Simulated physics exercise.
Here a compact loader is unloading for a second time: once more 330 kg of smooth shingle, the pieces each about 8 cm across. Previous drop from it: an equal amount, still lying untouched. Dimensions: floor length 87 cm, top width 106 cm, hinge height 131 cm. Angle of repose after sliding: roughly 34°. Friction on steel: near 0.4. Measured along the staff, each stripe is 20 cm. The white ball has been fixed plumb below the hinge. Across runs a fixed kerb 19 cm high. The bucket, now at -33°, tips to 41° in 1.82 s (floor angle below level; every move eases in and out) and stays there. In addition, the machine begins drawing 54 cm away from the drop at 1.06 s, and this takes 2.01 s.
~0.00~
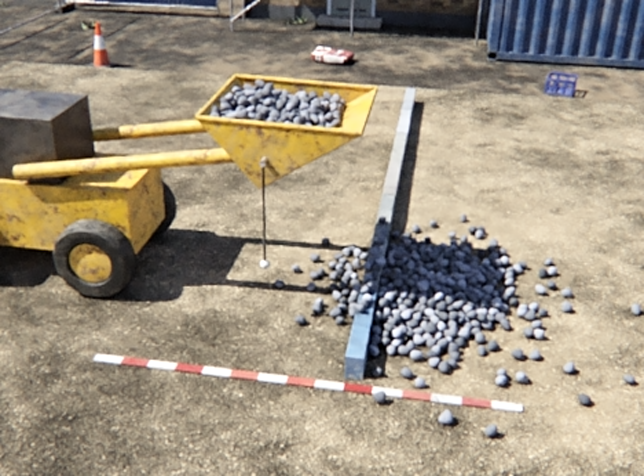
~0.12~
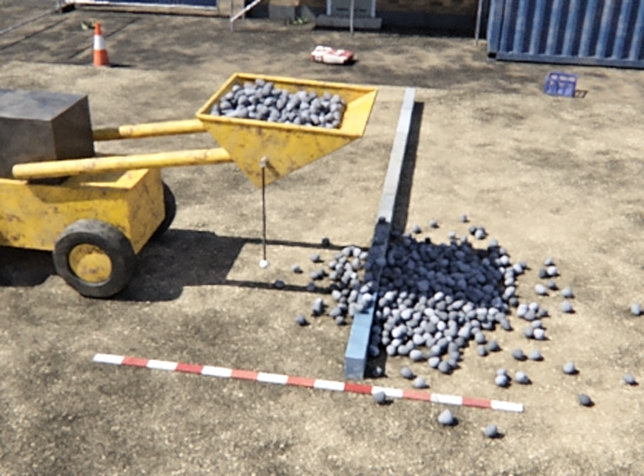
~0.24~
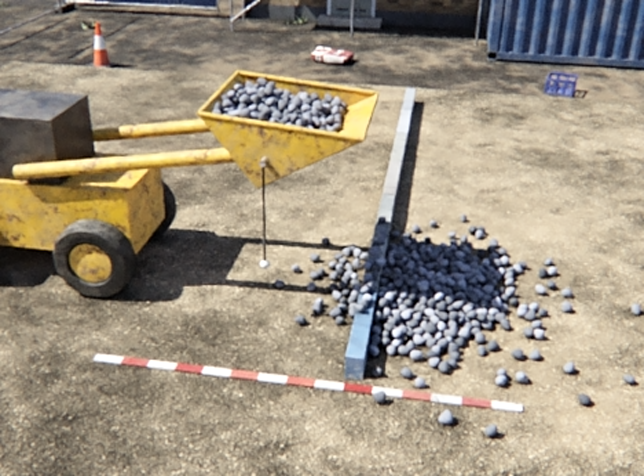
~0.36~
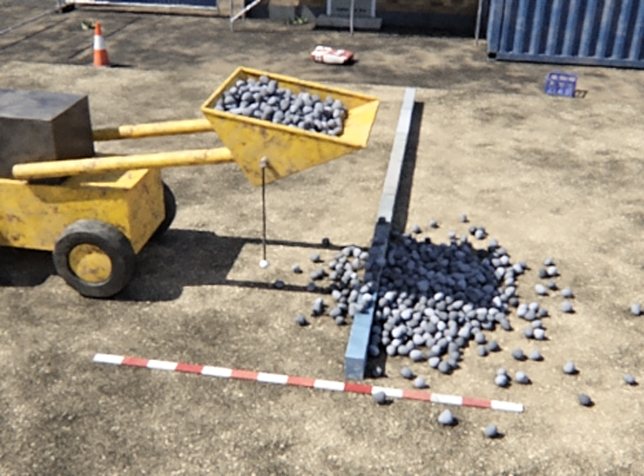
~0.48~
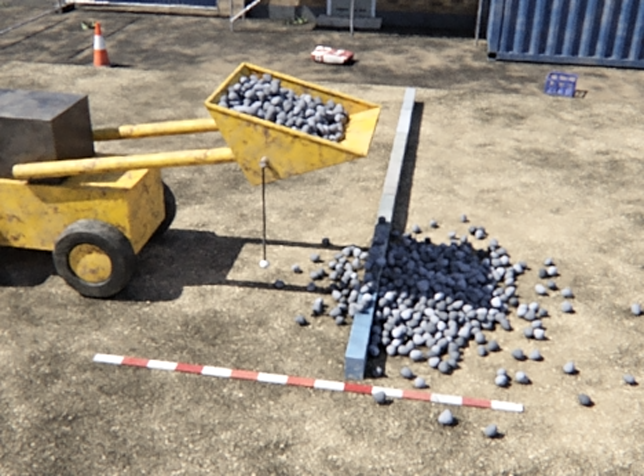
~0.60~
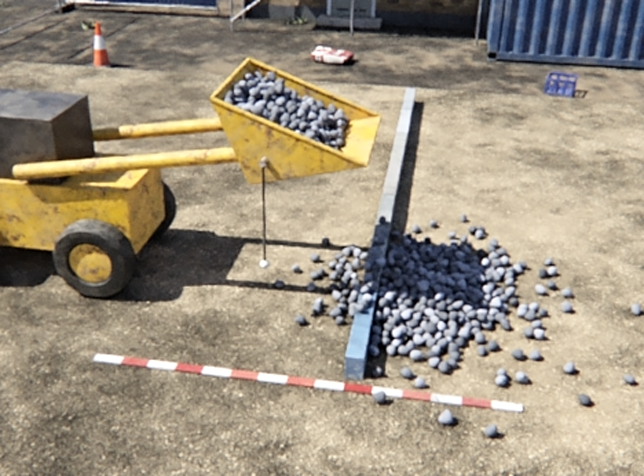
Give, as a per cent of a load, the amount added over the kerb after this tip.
Close to 32 parts in a hundred.
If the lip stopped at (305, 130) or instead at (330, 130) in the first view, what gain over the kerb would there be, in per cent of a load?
First place about 0 %, second about 5 %.
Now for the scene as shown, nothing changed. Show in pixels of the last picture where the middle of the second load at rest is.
Middle: Approx. (352, 276) px.
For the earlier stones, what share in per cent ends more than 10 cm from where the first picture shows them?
About 10 %.
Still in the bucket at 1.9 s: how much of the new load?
Roughly 10 parts in a hundred of the load.
After 1.4 s the floor is at 29°; in per cent of one load, 91 in the bucket, 20 on this side of the kerb, 89 over the kerb; the foremost stones are at (607, 336).
After 1.9 s the floor is at 41°; in per cent of one load, 9 in the bucket, 77 on this side of the kerb, 114 over the kerb; the foremost stones are at (607, 336).
After 3.5 s the floor is at 41°; in per cent of one load, 0 in the bucket, 79 on this side of the kerb, 121 over the kerb; the foremost stones are at (607, 336).
After 6.1 s the floor is at 41°; in per cent of one load, 0 in the bucket, 79 on this side of the kerb, 121 over the kerb; the foremost stones are at (607, 336). Net gain over the kerb, 32.
